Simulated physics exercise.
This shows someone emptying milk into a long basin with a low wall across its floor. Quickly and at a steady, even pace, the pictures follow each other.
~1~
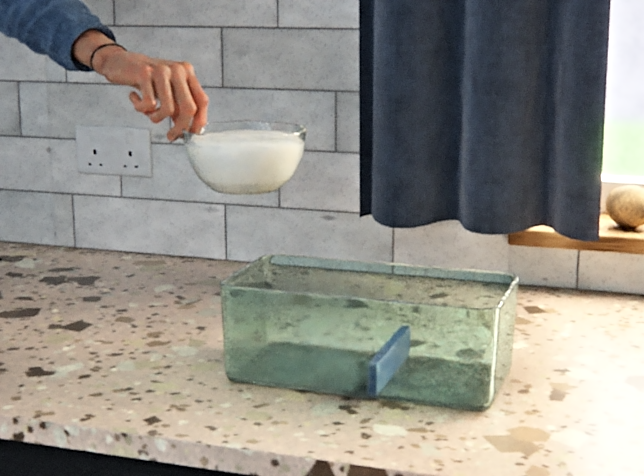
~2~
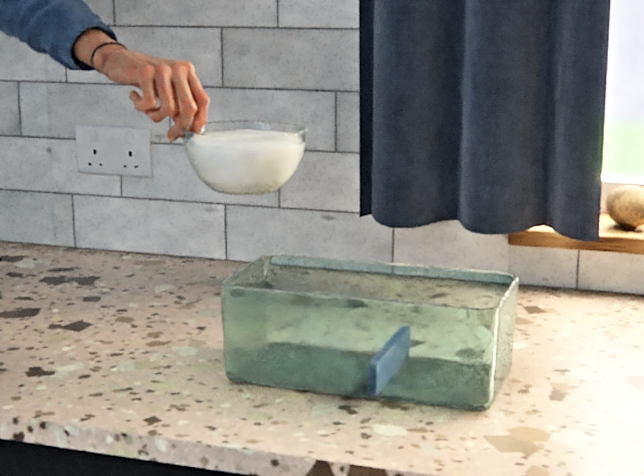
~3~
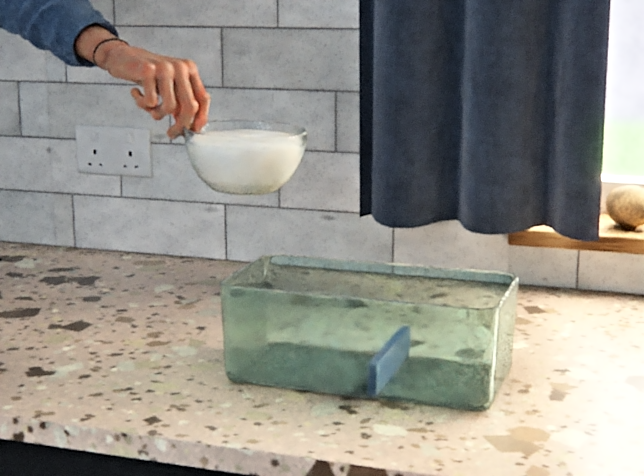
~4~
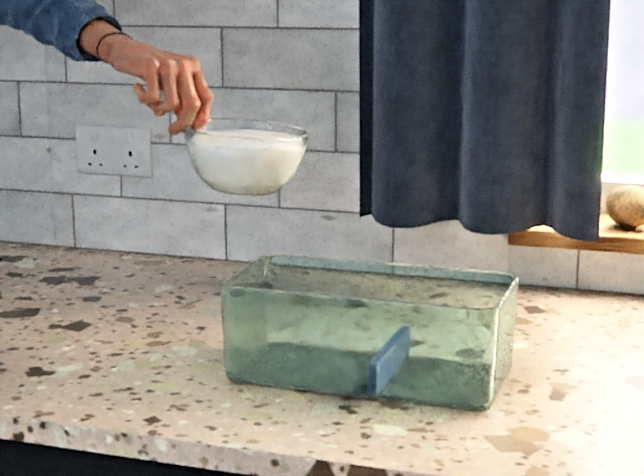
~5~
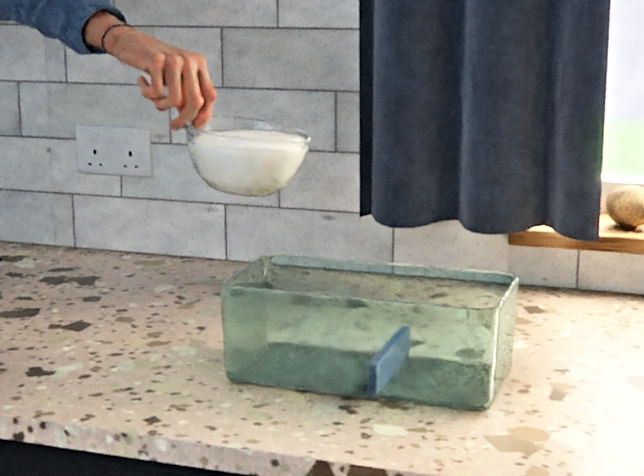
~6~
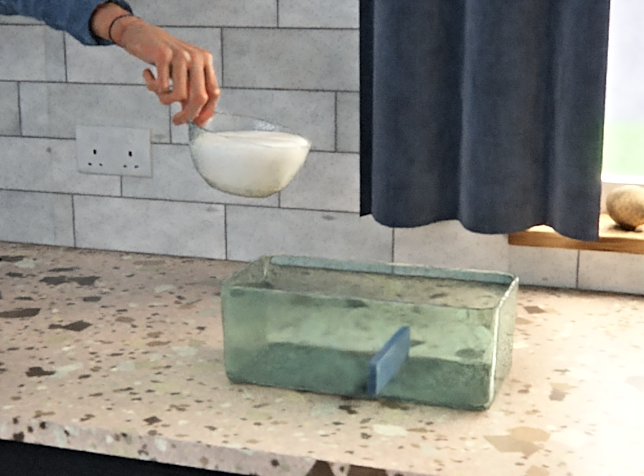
A hand held a clear glass bowl of milk above a long greenish glass basin with a low blue wall inside, then slowly tilted the bowl slightly to the right.
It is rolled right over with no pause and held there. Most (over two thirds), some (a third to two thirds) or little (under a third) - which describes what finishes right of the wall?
Little.
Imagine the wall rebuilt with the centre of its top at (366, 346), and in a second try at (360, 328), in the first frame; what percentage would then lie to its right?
First try: Roughly 45 per cent; second try: 45 per cent.
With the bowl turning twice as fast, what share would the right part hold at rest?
It comes to some 10 in a hundred.
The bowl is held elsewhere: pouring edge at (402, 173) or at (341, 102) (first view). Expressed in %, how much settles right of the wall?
You'd get 95 percent from the first and 70 percent from the second.
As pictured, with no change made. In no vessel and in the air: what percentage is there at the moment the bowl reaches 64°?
I'd say some 35 per cent of it.
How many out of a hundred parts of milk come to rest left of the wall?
It comes to about 95 per cent.
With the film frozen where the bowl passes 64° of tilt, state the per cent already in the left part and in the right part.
Split is about 25 % to the left and 0 % to the right.
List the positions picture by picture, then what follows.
In the first picture, it leans 0°; its right rim is at (302, 133); the milk meets the walls at (194, 135) and (301, 140); the long basin's rim runs from (243, 270) to (508, 293); the wall's top is at (391, 345).
In the second picture, it leans 1°; its right rim is at (302, 134); the milk meets the walls at (195, 135) and (301, 141).
In the third picture, it leans 2°; its right rim is at (303, 136); the milk meets the walls at (195, 135) and (301, 142).
In the fourth picture, it leans 5°; its right rim is at (304, 138); the milk meets the walls at (196, 134) and (303, 143).
In the fifth picture, it leans 9°; its right rim is at (305, 143); the milk meets the walls at (198, 135) and (304, 142).
In the sixth picture, it leans 13°; its right rim is at (306, 148); the milk meets the walls at (199, 136) and (307, 144).
A moment on, the bowl is tipped part way and 44 per cent is still to pour, 23 is left of the wall and 0 right of it.
Next, the bowl is tipped on its side and 3 per cent is still to pour, 86 is left of the wall and 2 right of it.
Then the bowl is tipped right over and 0 per cent is still to pour, 94 is left of the wall and 5 right of it.
Later the bowl is tipped right over and 0 per cent is still to pour, 94 is left of the wall and 5 right of it.
At rest 94 per cent lies left of the wall, 5 right of it and 1 outside.
